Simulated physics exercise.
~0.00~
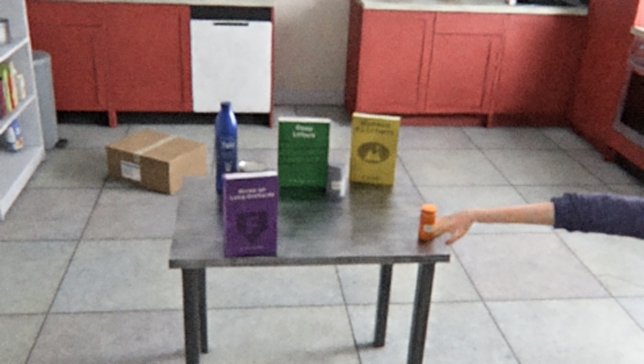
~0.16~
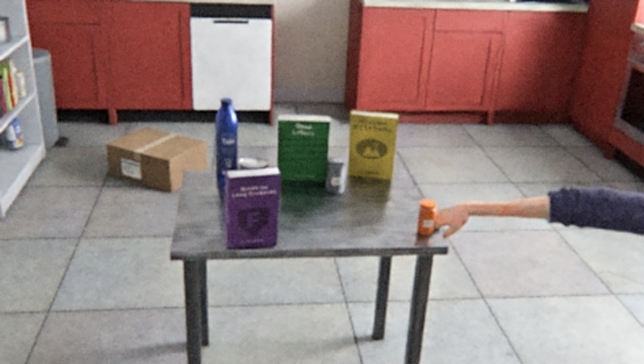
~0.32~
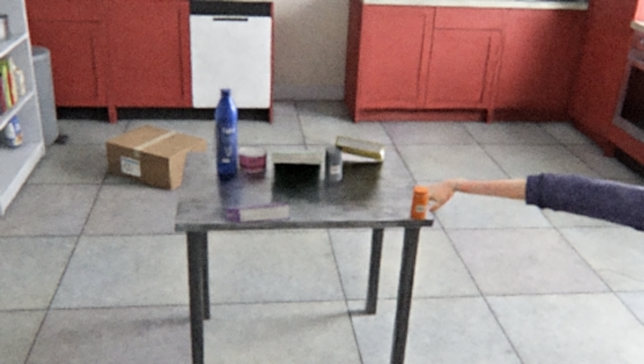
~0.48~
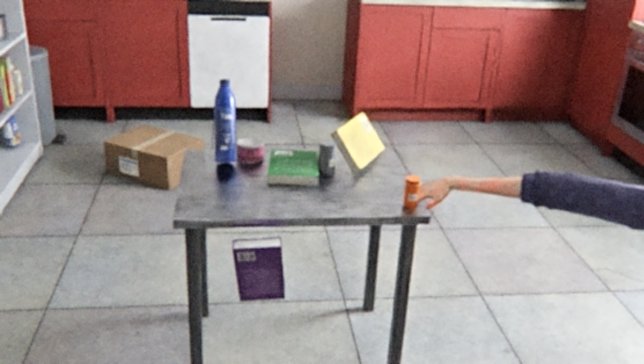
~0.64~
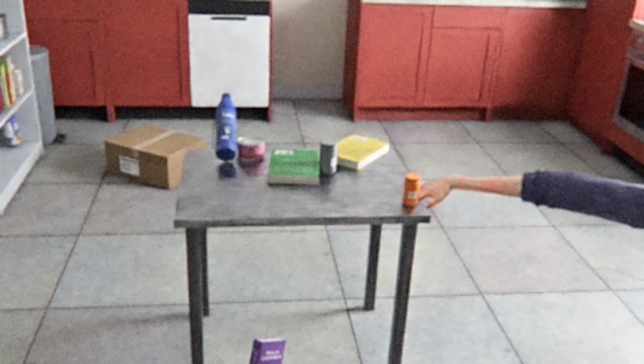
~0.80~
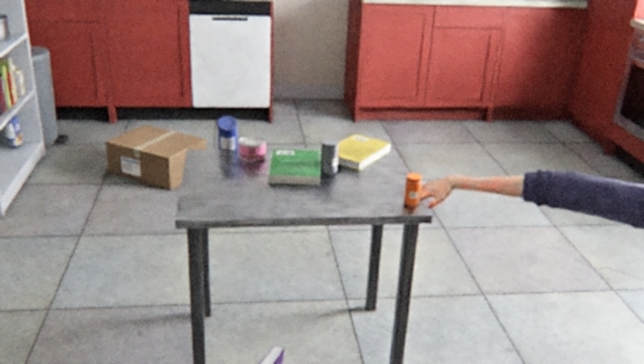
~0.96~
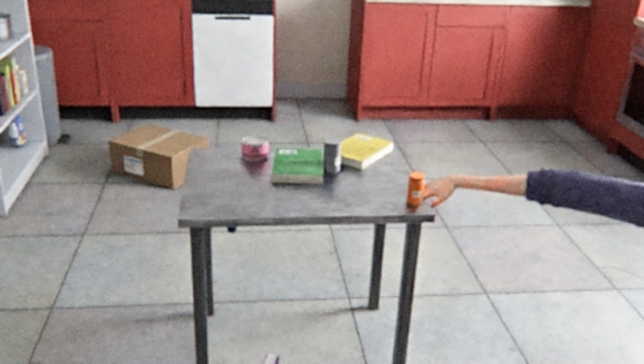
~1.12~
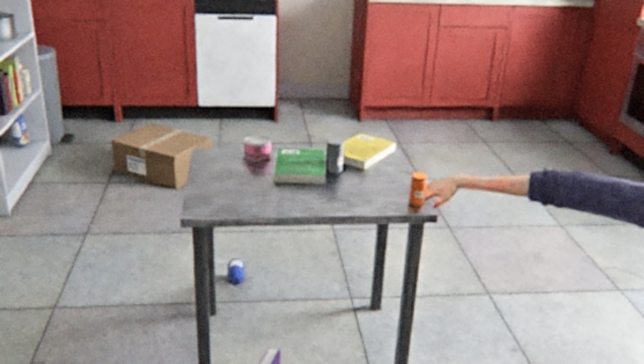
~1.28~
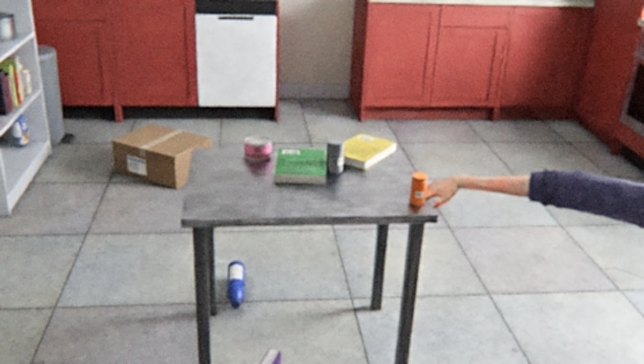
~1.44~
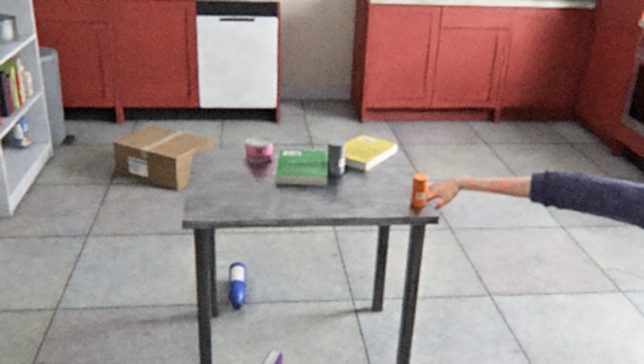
To begin with, a hand reaches from the right toward an orange shaker on a dark table, where purple, green and yellow books stand near a blue bottle, a grey jar and a pink tub. The table jolts away from the viewer, and all three books topple. The purple book tumbles off the near edge to the floor, while the green and yellow ones settle flat. The blue bottle tips over, then drops beneath the table and lies on the floor. Finally, the jar and tub remain on the table, and the orange shaker still stands beside the hand.
